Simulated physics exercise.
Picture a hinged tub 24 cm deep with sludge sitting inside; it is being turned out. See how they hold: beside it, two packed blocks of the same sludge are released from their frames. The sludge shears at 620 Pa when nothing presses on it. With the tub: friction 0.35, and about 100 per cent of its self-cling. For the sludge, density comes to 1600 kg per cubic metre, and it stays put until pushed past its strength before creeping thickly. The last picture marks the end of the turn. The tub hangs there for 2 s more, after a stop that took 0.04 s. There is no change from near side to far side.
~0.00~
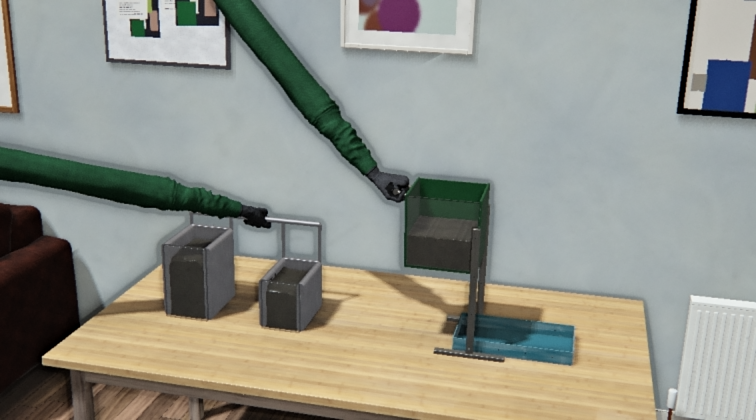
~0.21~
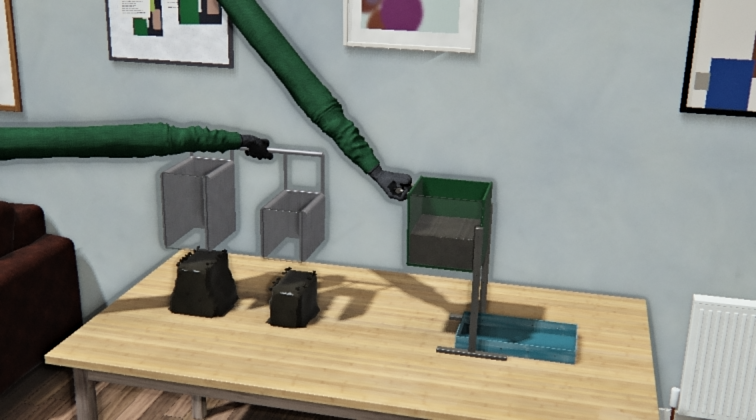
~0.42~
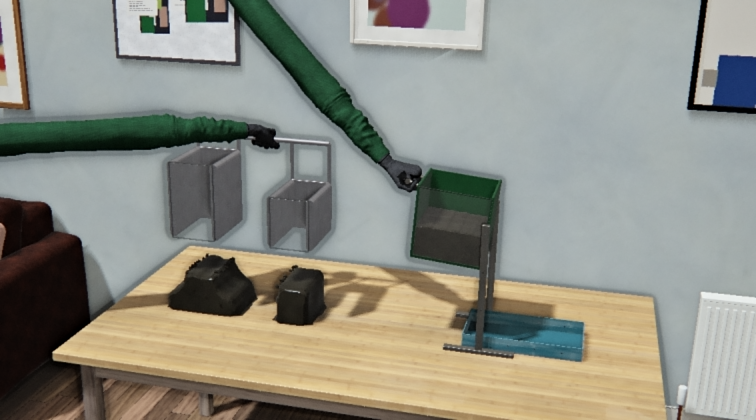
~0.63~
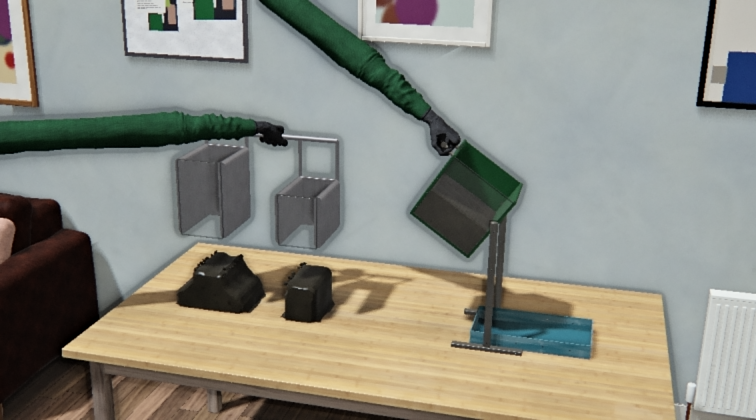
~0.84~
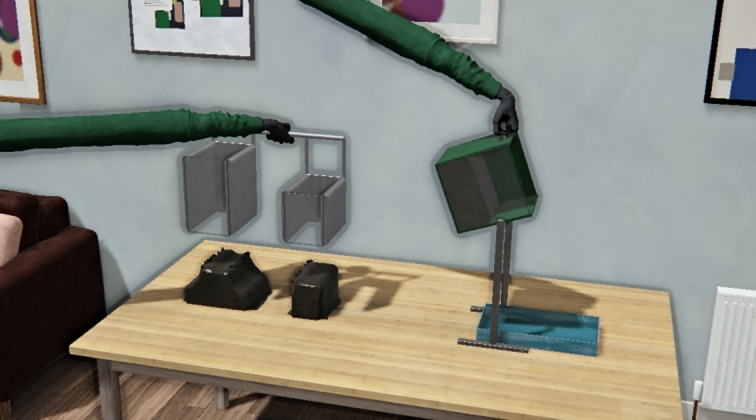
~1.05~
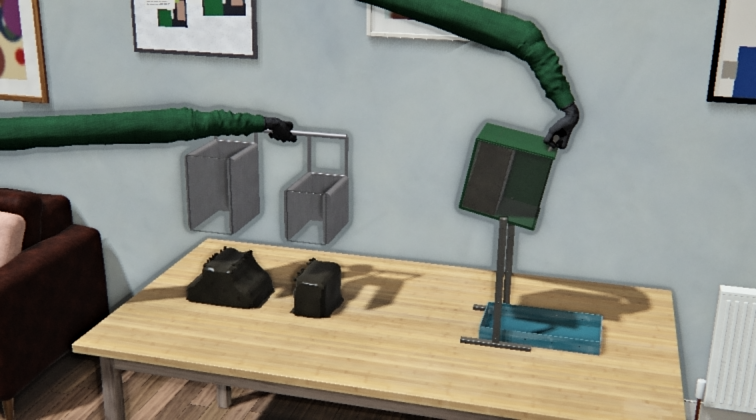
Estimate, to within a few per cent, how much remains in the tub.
Roughly 63 per cent remains in the tub.
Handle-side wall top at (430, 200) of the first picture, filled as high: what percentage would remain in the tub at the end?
Around 100 percent would still be in the tub at the end.
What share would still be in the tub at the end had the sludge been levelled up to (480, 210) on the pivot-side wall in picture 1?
Roughly 35 per cent would still be in the tub at the end.
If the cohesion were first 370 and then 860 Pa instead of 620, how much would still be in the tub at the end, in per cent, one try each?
50 %, then 100 %.
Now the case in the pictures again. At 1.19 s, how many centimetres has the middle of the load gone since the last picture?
5 cm.
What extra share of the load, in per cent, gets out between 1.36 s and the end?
Share of load from then on: Approx. 20 %.
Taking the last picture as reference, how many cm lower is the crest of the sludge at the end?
About 16 cm.
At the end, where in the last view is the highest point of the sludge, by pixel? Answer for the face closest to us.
I'd say it peaks at roughly (481, 190) in the last picture.
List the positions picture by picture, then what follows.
In the first frame, handle-side rim at (408, 196), tilt 0 degrees; highest point of the sludge at (453, 239); test blocks 23 cm, 15 cm high (left to right).
In the second frame, handle-side rim at (411, 194), tilt 0 degrees; highest point of the sludge at (455, 238); test blocks 19 cm, 15 cm high (left to right).
In the third frame, handle-side rim at (420, 186), tilt 5 degrees; highest point of the sludge at (421, 226); test blocks 15 cm, 14 cm high (left to right).
In the fourth frame, handle-side rim at (456, 157), tilt 34 degrees; highest point of the sludge at (434, 191); test blocks 15 cm, 14 cm high (left to right).
In the fifth frame, handle-side rim at (509, 145), tilt 69 degrees; highest point of the sludge at (469, 159); test blocks 15 cm, 14 cm high (left to right).
In the sixth frame, handle-side rim at (553, 160), tilt 101 degrees; highest point of the sludge at (484, 143); test blocks 15 cm, 14 cm high (left to right).
By 1.19 s, the tub is at 101 degrees and holds 100 %.
By 1.36 s, the tub is at 101 degrees and holds 85 %.
By 1.53 s, the tub is at 101 degrees and holds 63 %.
By 1.70 s, the tub is at 101 degrees and holds 63 %.
By 3.05 s, at the end, the tub is at 101 degrees and holds 63 %.
